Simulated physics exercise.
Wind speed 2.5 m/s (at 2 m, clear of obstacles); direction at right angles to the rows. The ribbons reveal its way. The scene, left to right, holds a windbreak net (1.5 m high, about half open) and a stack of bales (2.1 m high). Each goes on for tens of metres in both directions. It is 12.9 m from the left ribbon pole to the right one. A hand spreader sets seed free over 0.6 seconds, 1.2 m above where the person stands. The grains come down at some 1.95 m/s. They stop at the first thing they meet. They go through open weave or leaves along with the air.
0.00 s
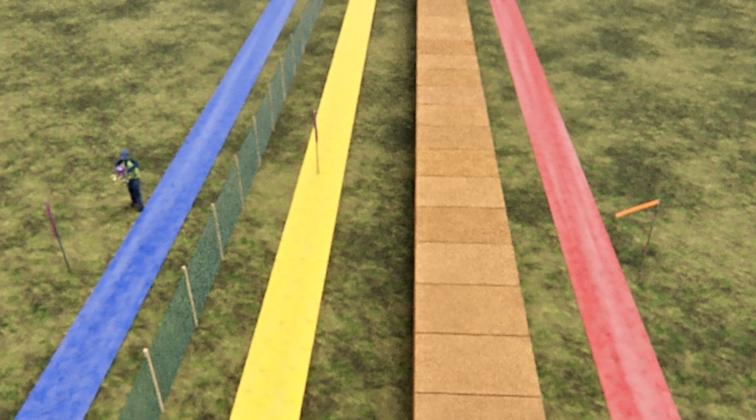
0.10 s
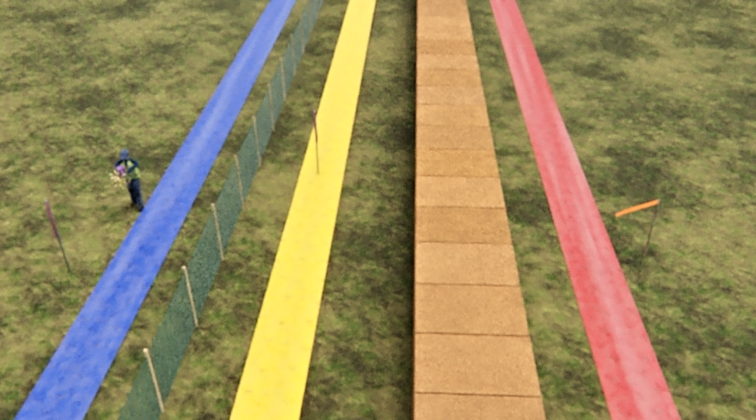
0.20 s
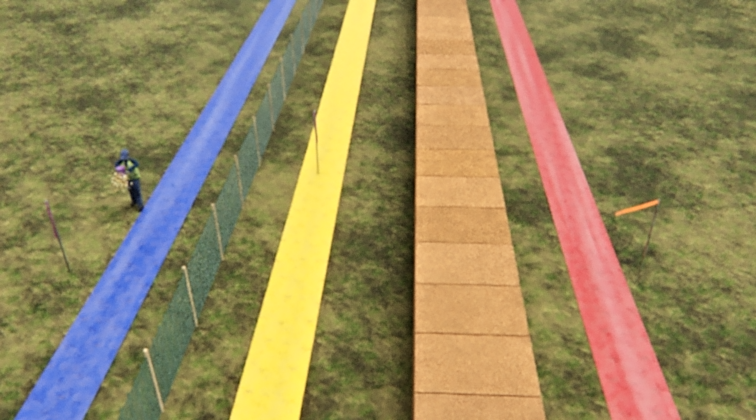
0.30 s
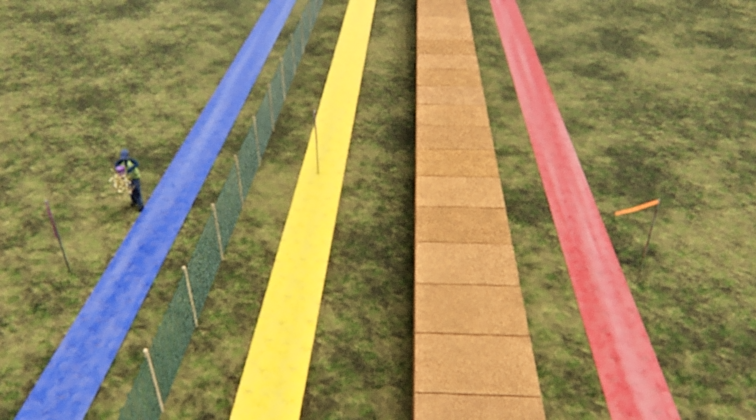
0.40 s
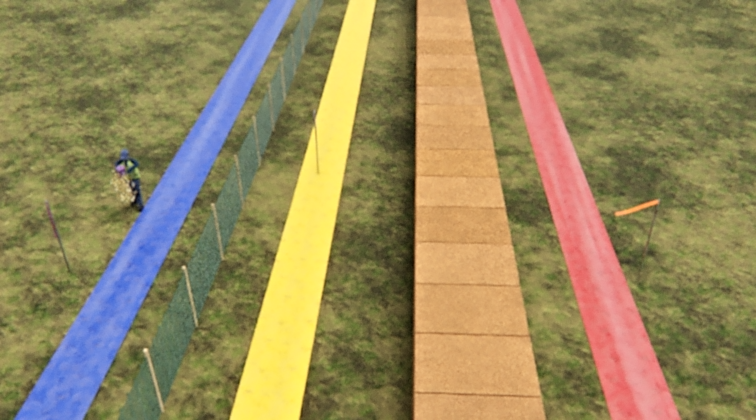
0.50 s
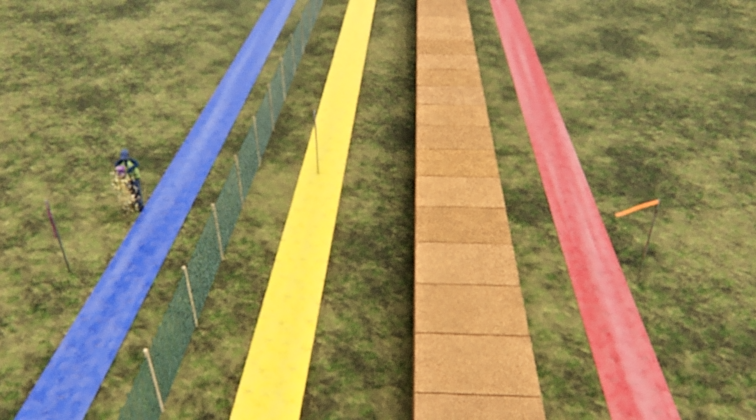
A small scatter of seed dropped slowly from a spreader held by a person standing left of the blue strip, while a ribbon on the right kept streaming left and the others hung nearly straight.
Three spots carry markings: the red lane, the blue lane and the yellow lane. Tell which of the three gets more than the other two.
It is the blue one.
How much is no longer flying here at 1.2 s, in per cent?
Roughly 70 in a hundred.
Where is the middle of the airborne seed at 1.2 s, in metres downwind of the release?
0.0 m.
After 1.2 s, 71 % is no longer flying here, and 0 % lies on the yellow lane, 0 % on the red lane and 34 % on the blue lane; the middle of what still flies is 0.3 m above the low ground, near (135, 210).
After 2.0 s, 99 % is no longer flying here, and 0 % lies on the yellow lane, 0 % on the red lane and 52 % on the blue lane.
After 3.5 s, 100 % is no longer flying here, and 0 % lies on the yellow lane, 0 % on the red lane and 53 % on the blue lane.
After 8.0 s, 100 % is no longer flying here, and 0 % lies on the yellow lane, 0 % on the red lane and 53 % on the blue lane.
After 45.0 s, 100 % is no longer flying here, and 0 % lies on the yellow lane, 0 % on the red lane and 53 % on the blue lane.
